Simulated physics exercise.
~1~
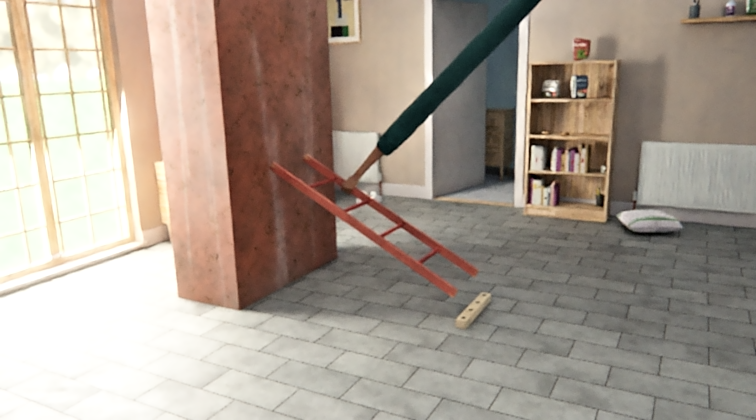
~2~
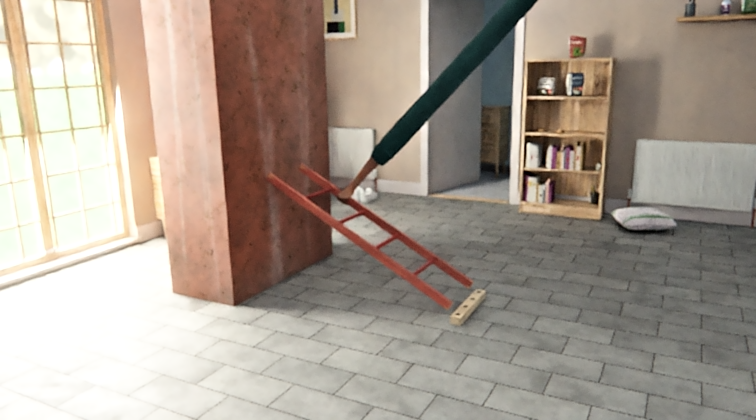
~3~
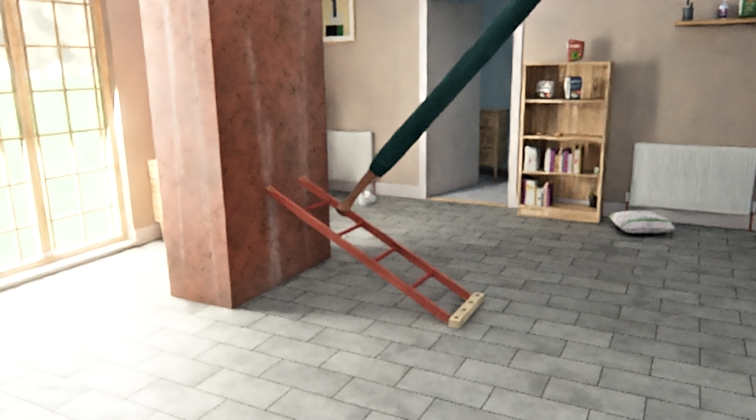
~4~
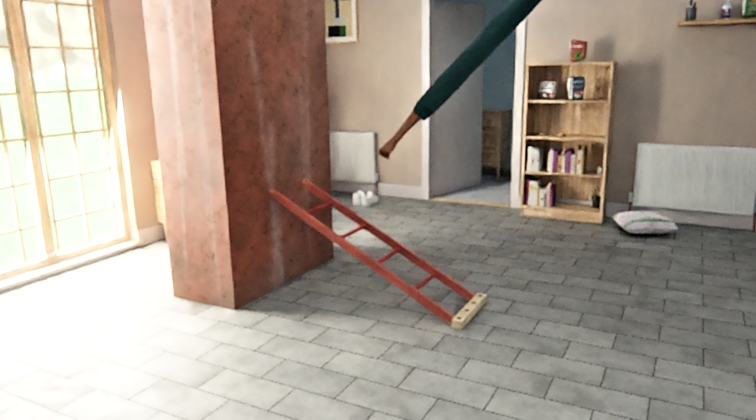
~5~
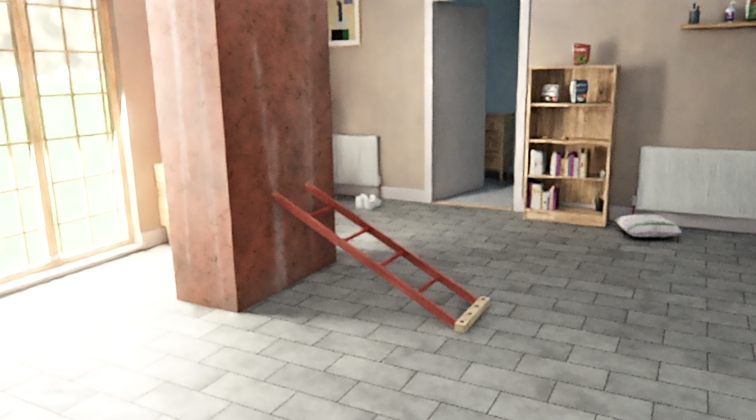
A red ladder-like rack, held by a dark-sleeved arm, is lowered at a slant against a reddish-brown column until its foot meets a wooden strip on the tiled floor; the hand lets go and withdraws, and the rack stays leaning.
